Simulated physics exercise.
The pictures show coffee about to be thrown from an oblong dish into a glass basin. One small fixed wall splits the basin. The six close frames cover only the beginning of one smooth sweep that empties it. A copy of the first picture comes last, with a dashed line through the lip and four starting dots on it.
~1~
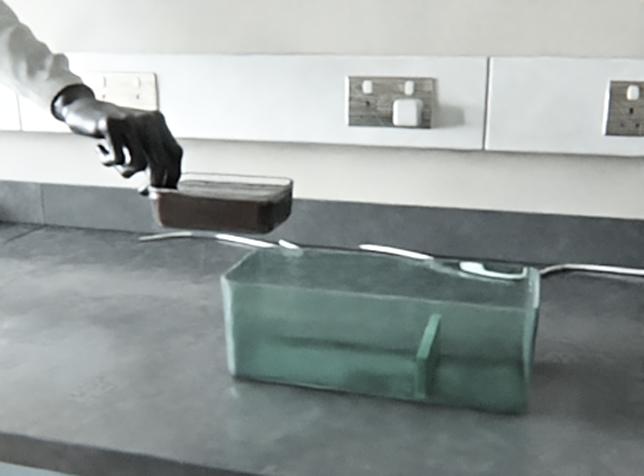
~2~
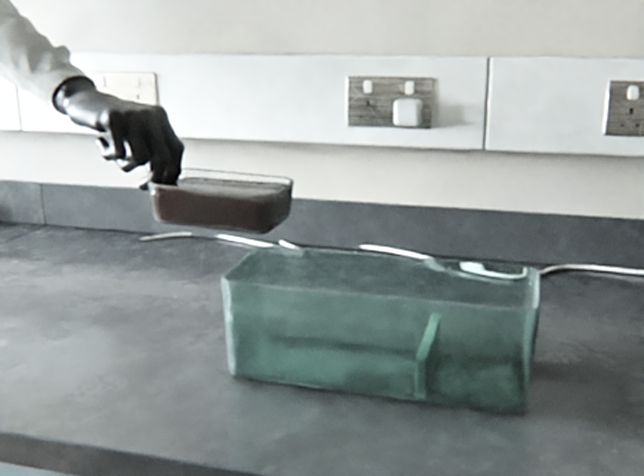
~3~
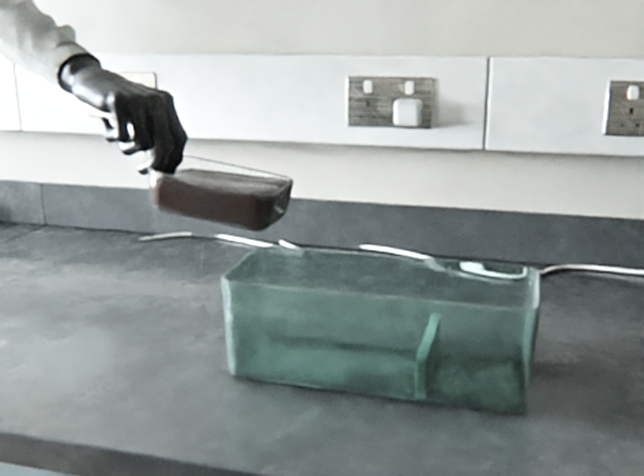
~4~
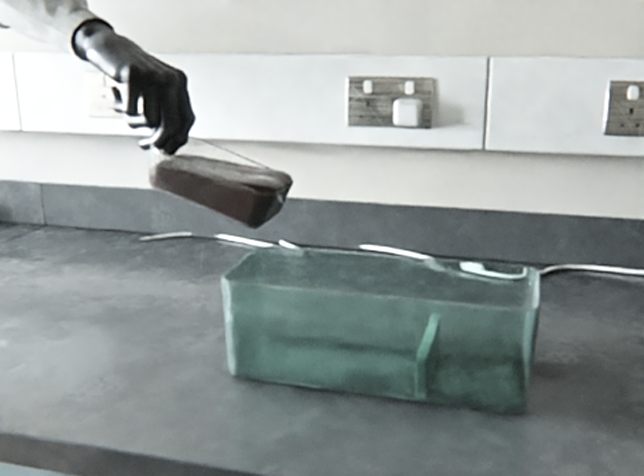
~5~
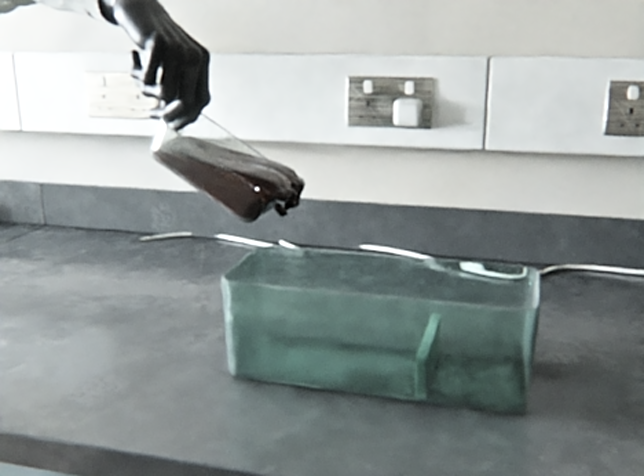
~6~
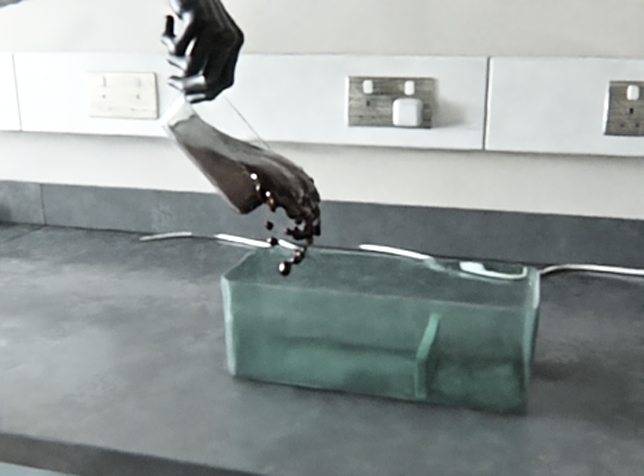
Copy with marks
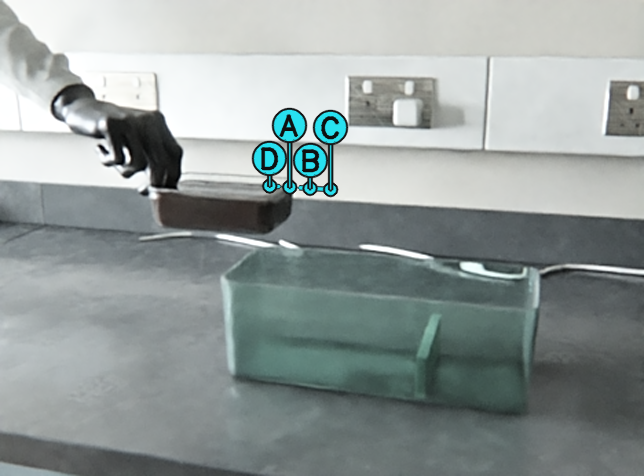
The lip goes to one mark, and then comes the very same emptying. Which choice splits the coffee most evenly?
C.
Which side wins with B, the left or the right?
More ends on the left.
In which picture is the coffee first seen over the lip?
In picture 4.
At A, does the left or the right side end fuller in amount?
The left side.
In cyan, A at (289, 187); B at (310, 188); C at (330, 189); D at (269, 186).
For dot A, about 90 % ends left of the wall and 6 % right of it; 4 % is lost outside.
For dot B, about 79 % ends left of the wall and 13 % right of it; 8 % is lost outside.
For dot C, about 45 % ends left of the wall and 50 % right of it; 6 % is lost outside.
For dot D, about 90 % ends left of the wall and 4 % right of it; 5 % is lost outside.
